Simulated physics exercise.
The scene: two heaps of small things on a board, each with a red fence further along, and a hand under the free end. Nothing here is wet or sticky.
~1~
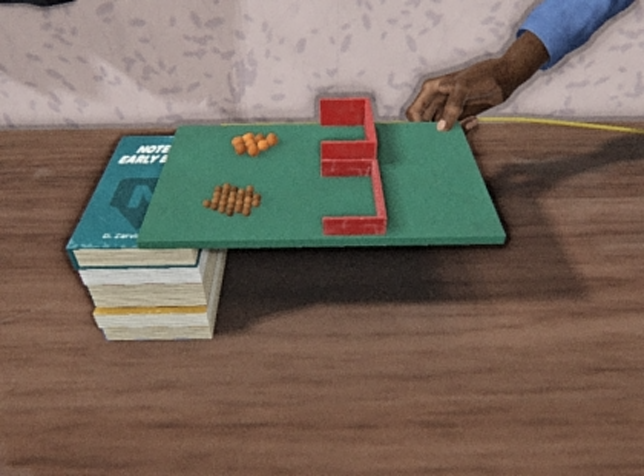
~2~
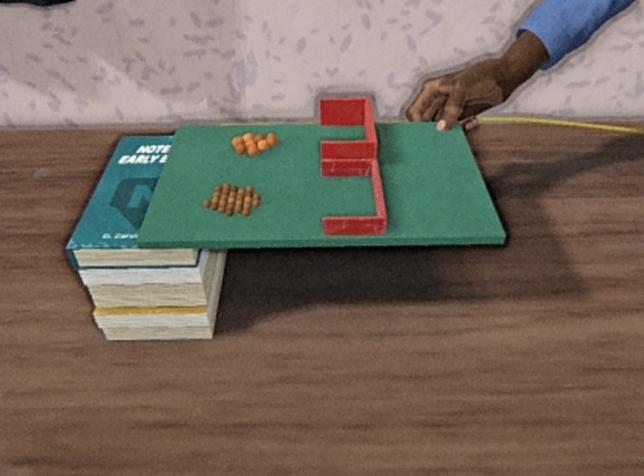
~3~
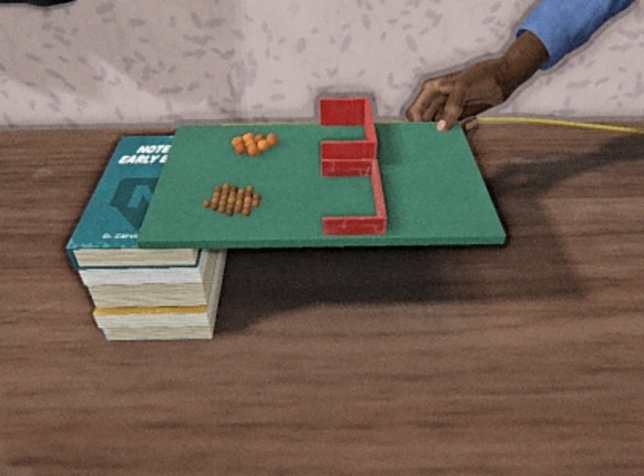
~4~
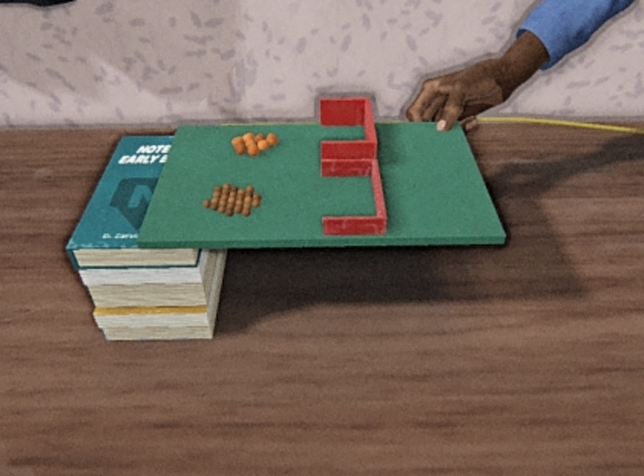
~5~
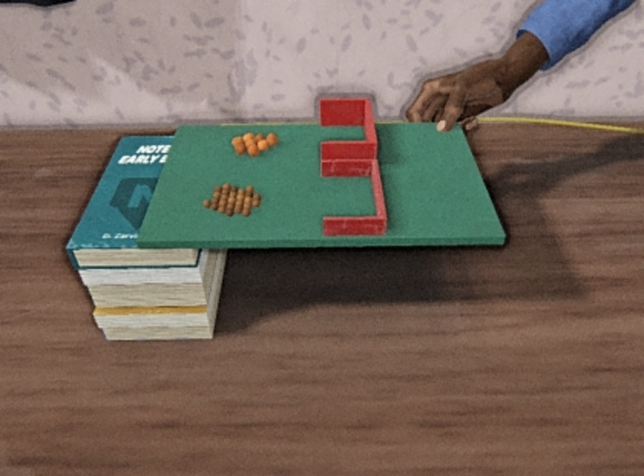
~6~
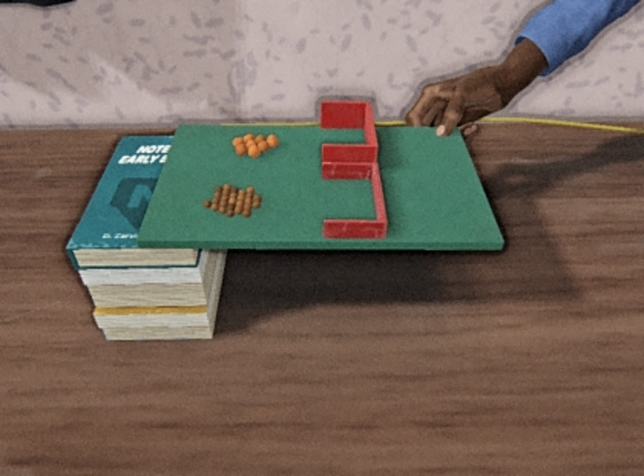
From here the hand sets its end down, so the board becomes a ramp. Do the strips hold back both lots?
Front handful: It halts at the strip. Back handful: It halts at the strip.
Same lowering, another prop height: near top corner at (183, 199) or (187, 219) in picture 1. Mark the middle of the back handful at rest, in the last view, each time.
One: (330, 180). Two: (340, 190).
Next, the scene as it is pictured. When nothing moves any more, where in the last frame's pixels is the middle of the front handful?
At about (349, 256).
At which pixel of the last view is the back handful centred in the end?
Close to (349, 199).
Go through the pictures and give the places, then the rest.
Held end of the board at (493, 234), level; book pile at (156, 195), nearly half as high as the board is long; front handful at (232, 201), some cereal balls; back handful at (251, 145), a few coated peanuts; front bar at (378, 195), taller than the pieces; back bar at (370, 133), taller than the pieces, in the first picture.
Held end of the board at (493, 234), level; back handful at (251, 145), in the second picture.
Held end of the board at (493, 234), level; front handful at (232, 201), in the third picture.
Held end of the board at (493, 234), level; back handful at (251, 145), in the fourth picture.
Held end of the board at (493, 234), level; front handful at (232, 201), in the fifth picture.
Held end of the board at (491, 240), down by 2°; book pile at (156, 195); front handful at (233, 201), not moving; back handful at (251, 146), not moving; front bar at (379, 198); back bar at (370, 136), in the sixth picture.
Then, 0.33 s past the last view, board sloping at 10°; front handful where it was; back handful where it was.
Then, 0.75 s past the last view, board sloping at 21°; front handful has reached its bar; back handful on its way down.
Then, 1.20 s past the last view, board resting at 28°; front handful has reached its bar; back handful has reached its bar.
Finally, board resting at 28°; front handful gathered behind its bar; back handful gathered behind its bar.
